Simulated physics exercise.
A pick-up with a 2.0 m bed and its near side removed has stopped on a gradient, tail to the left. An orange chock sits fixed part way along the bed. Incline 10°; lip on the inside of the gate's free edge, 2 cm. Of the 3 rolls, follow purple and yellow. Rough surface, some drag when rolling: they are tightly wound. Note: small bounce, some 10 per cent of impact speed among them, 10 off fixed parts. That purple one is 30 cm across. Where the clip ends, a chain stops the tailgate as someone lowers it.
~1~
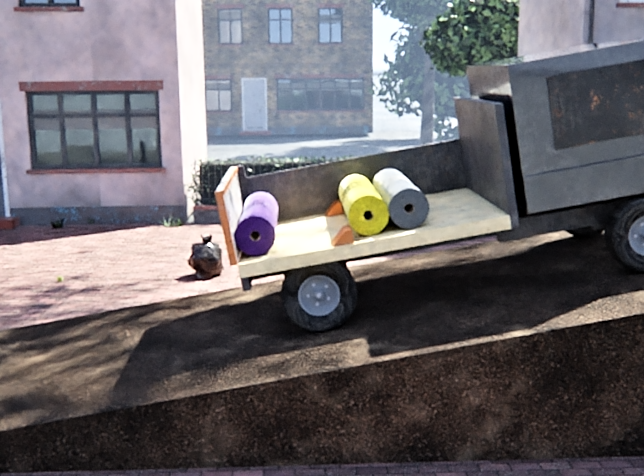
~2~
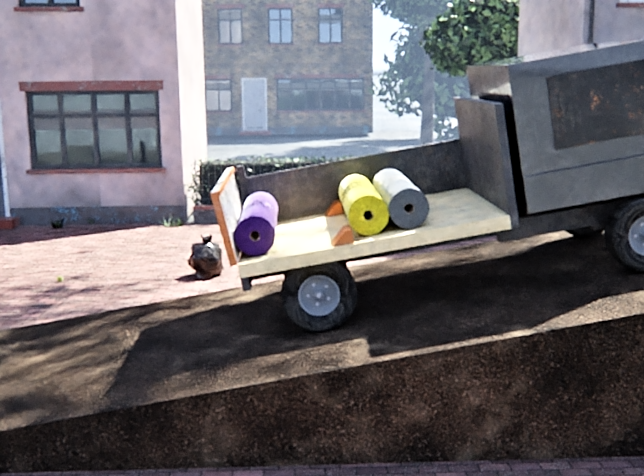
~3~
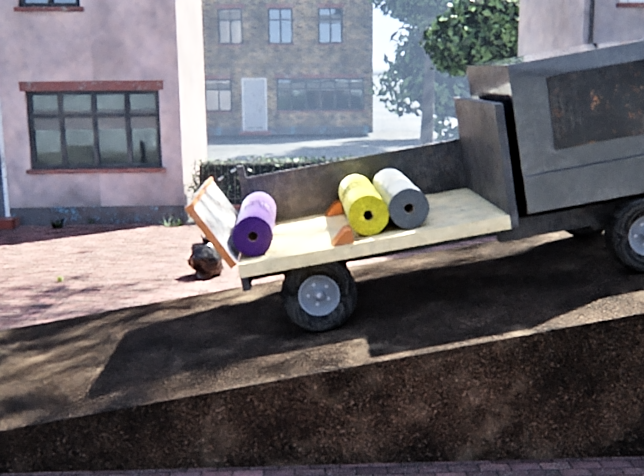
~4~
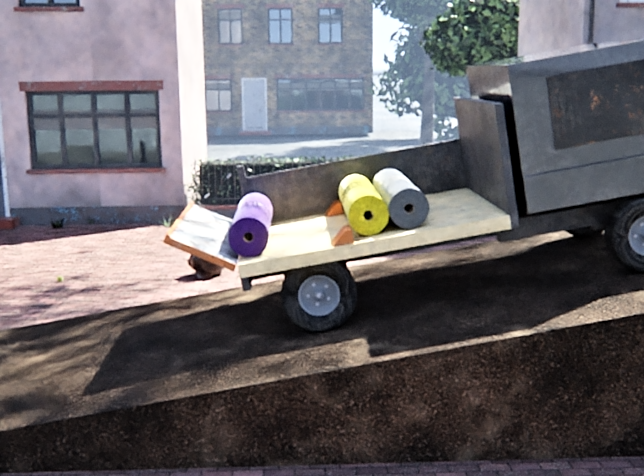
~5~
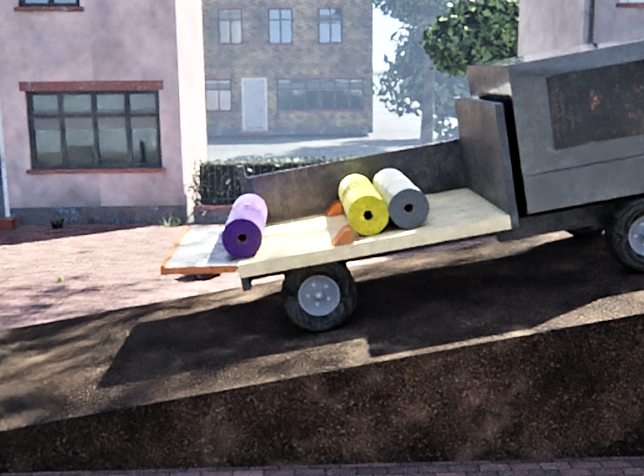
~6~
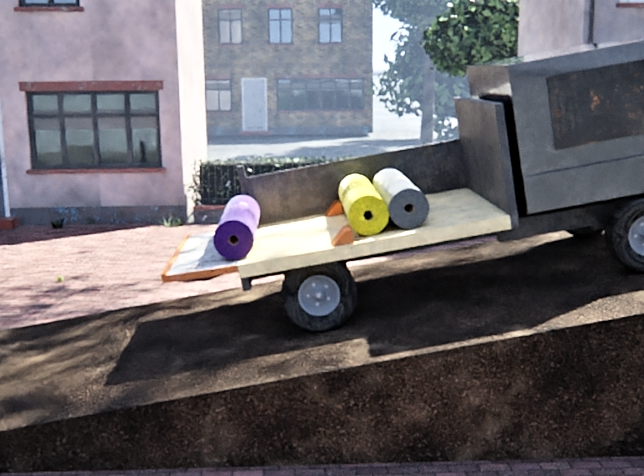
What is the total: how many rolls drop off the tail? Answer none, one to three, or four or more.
The answer is one to three.
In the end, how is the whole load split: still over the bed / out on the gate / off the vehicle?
Counts in the order asked: 2, 0, 1.
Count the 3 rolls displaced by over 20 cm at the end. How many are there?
That makes 1 in total.
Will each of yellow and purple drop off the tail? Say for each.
Here yellow is retained and purple leaves.
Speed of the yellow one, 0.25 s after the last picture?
Its speed is roughly 0.0 m/s.
Another 0.2 s on from the last picture, purple is on the gate, 15 cm past the hinge, rolling left; yellow is on the bed, 100 cm short of the hinge; 0 out so far.
Another 0.5 s on from the last picture, purple is on the gate, 35 cm past the hinge, rolling left; still the same for yellow; 0 out so far.
Another 0.8 s on from the last picture, purple is on the gate, 50 cm past the hinge, rolling left; still the same for yellow; 0 out so far.
Another 1.0 s on from the last picture, purple is dropping off the gate; still the same for yellow; 1 out so far.
In the end (3.0 s after the last picture), purple is out on the ground; yellow is on the bed, 100 cm short of the hinge; 1 out so far.
